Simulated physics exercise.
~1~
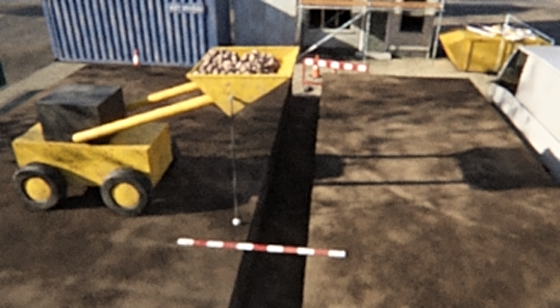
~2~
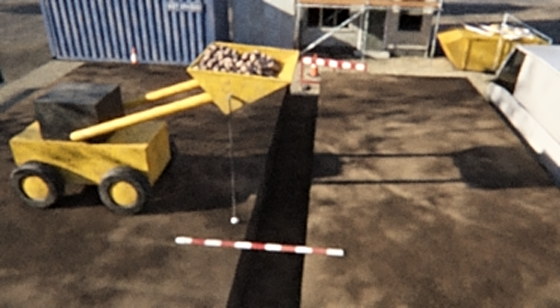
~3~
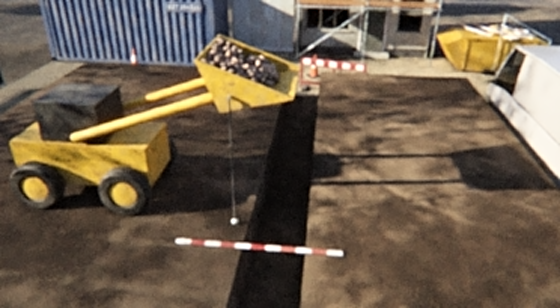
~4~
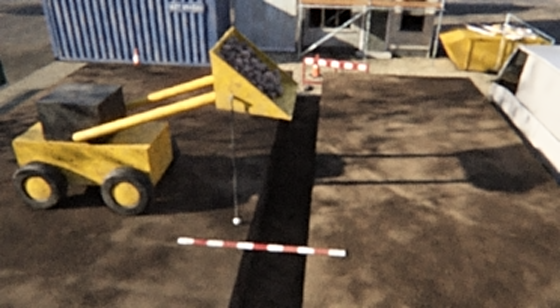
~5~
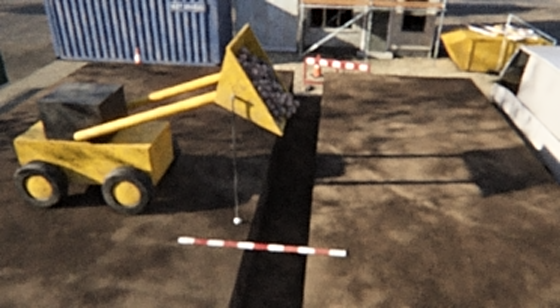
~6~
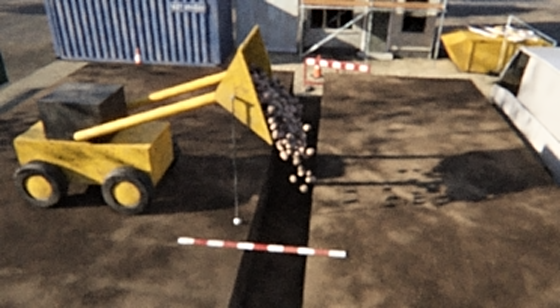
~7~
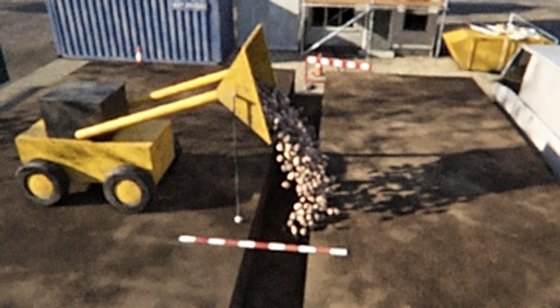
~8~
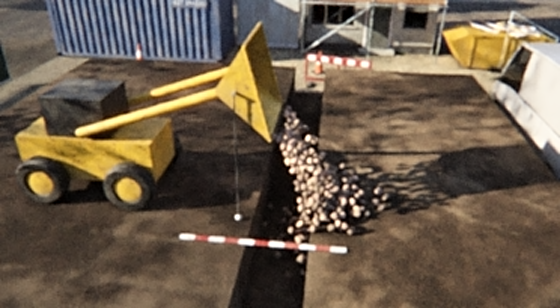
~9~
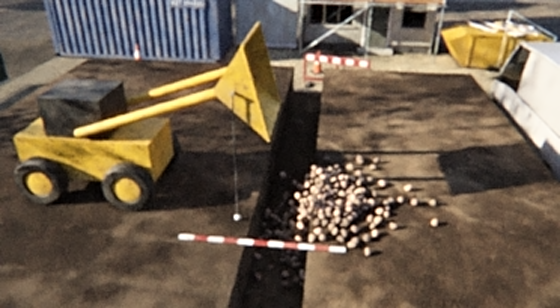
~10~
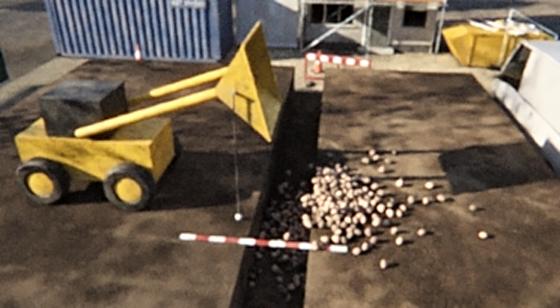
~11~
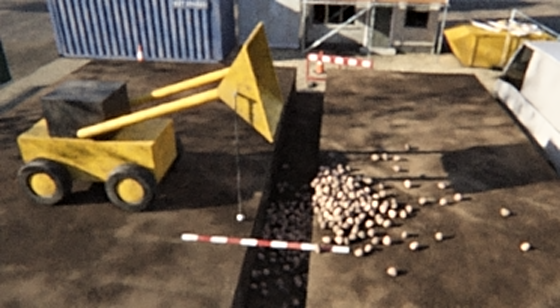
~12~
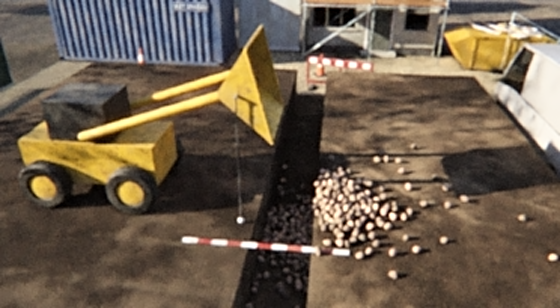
At first a yellow loader stands on the left of a dark yard, its raised bucket heaped with pale rounded stones beside a narrow trench, a white ball hanging beneath it. The bucket begins to tip forward to the right, steepening while the stones stay inside. Then they spill over its lip and pour down in a thick stream towards the trench. The bucket stops, steeply tilted, and empties as stones land in the trench and on its far side. A few roll farther right. Finally the bucket hangs empty, with about half the stones in the trench and the rest heaped and scattered beyond it.
